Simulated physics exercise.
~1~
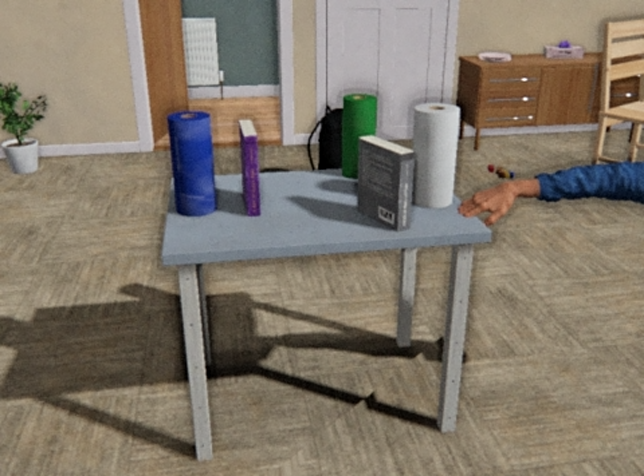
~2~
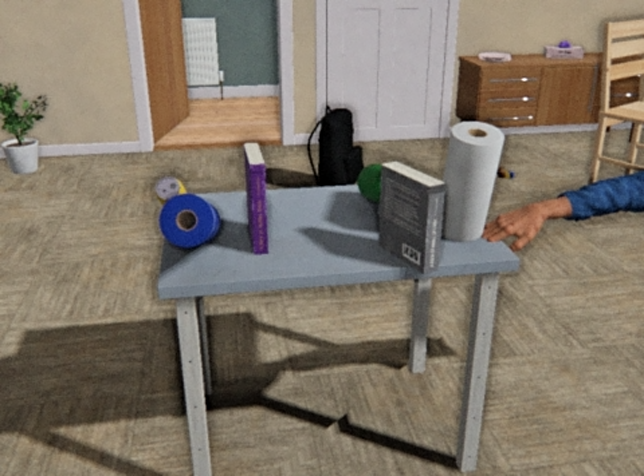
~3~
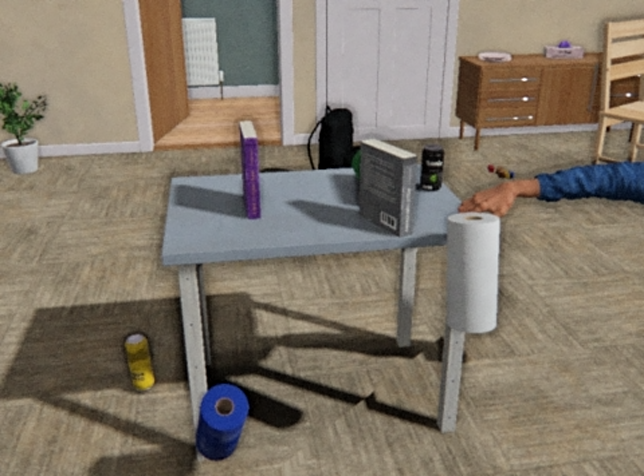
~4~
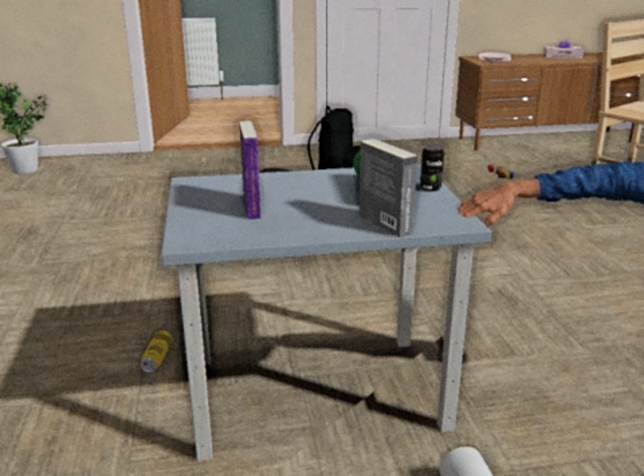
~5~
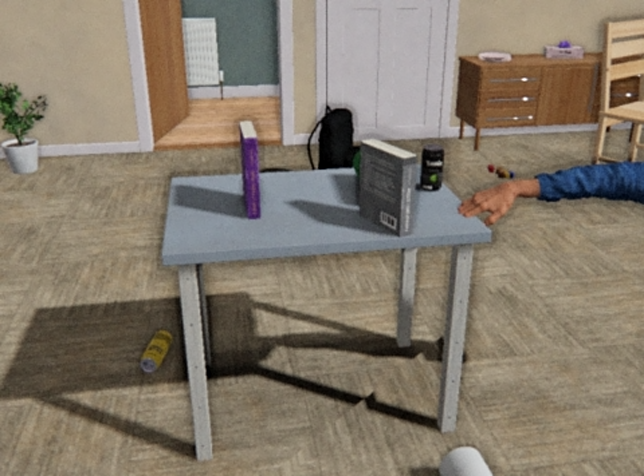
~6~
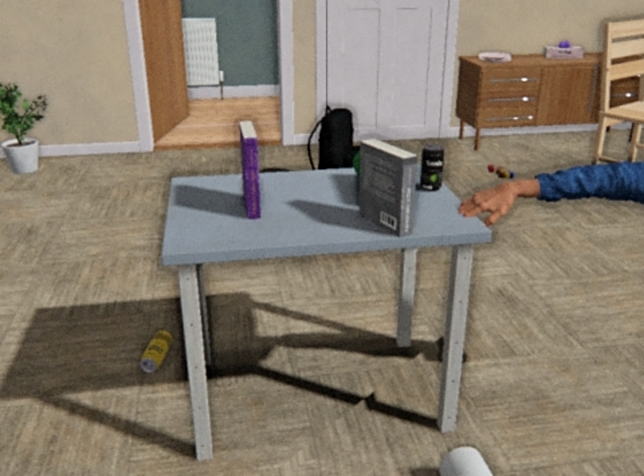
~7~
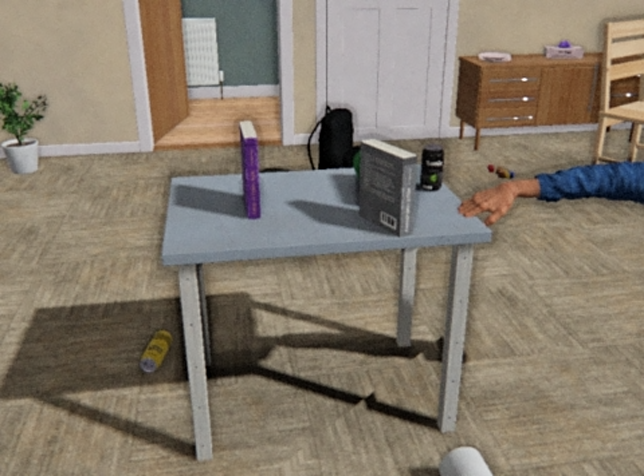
A small table with rolls, books and cans on it slid forward and back beside an outstretched hand, tipping the green roll over and sending the blue roll, white roll and yellow can to the floor, while both books and the black can stayed upright.
